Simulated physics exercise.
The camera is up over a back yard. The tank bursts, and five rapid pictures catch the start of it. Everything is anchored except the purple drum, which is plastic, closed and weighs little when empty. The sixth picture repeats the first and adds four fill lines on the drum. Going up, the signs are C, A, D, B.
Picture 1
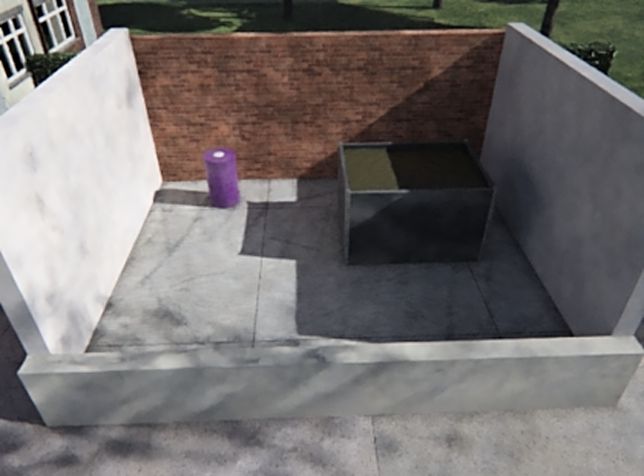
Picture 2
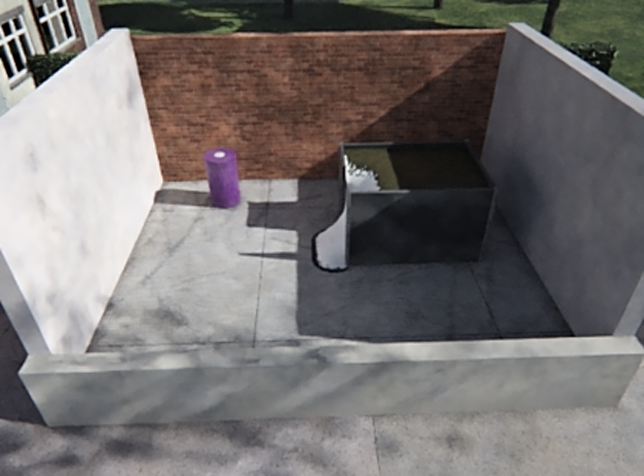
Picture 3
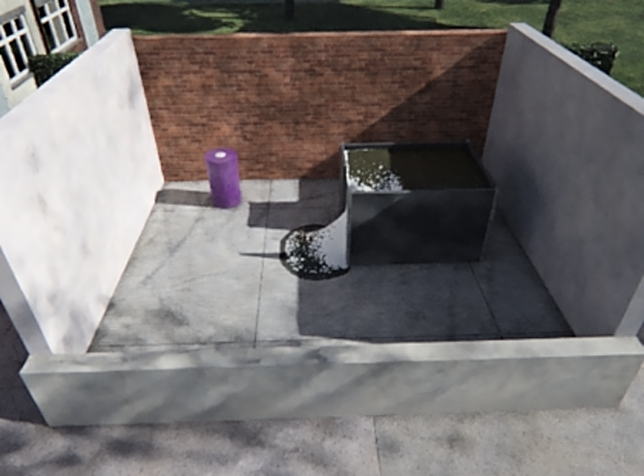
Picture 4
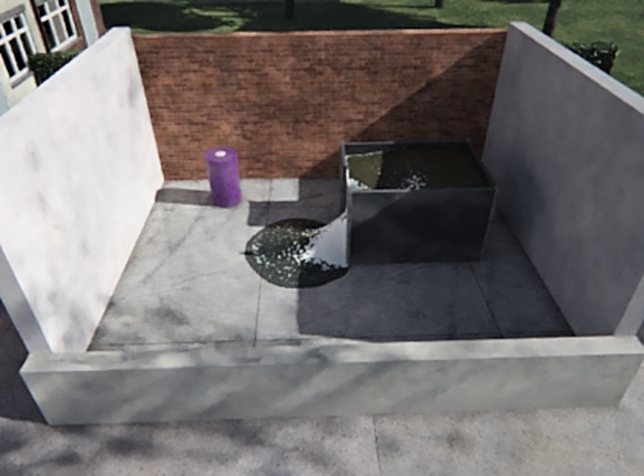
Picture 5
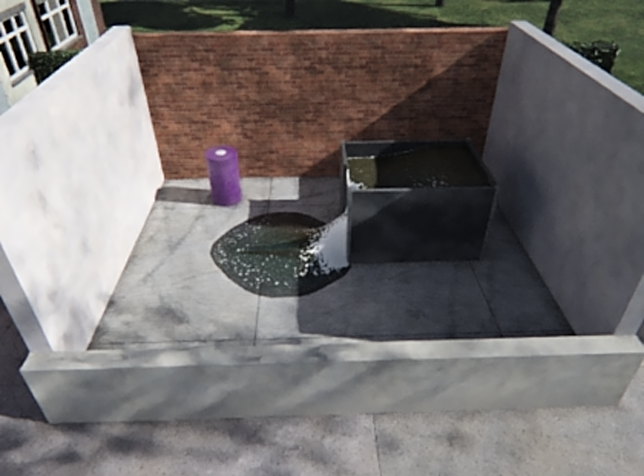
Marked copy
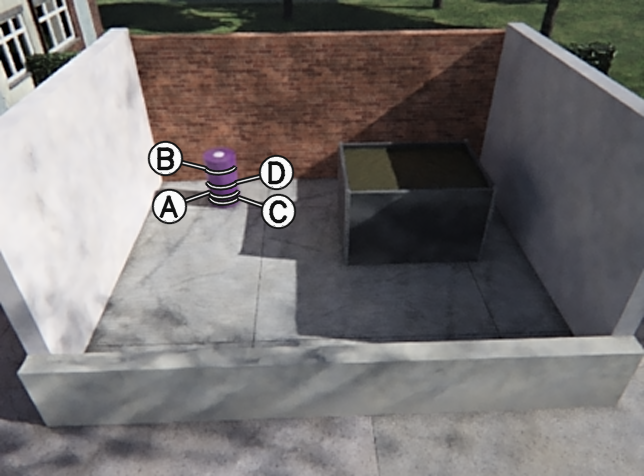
Water poured out of the left side of a dark, full tank in a walled back yard and spread leftward across the concrete in a widening puddle, while the purple drum near the brick wall stayed still.
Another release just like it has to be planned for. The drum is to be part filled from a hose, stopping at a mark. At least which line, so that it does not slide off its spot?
Go for D.
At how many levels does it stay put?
Two.
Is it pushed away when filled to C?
Yes, it does.
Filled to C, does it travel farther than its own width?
Yes.
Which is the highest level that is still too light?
The answer is A.
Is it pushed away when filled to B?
No.
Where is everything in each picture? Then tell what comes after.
Lid of the purple drum at (219, 155); tank full, its middle at (411, 170), in the first frame.
In the second frame, 2 % of the ground under water, its edge towards the drum at (327, 231).
In the third frame, 4 % of the ground under water, its edge towards the drum at (299, 230).
In the fourth frame, 8 % of the ground under water, its edge towards the drum at (266, 230).
Lid of the purple drum at (221, 153); 12 % of the ground under water, its edge towards the drum at (255, 219), in the fifth frame.
In white, A at (222, 197); B at (218, 172); C at (223, 203); D at (220, 187); from the bottom up C, A, D, B.
For level A, it is pushed about half its own width away.
For level B, it does not move.
For level C, it is pushed about 3 times its own width away.
For level D, it does not move.
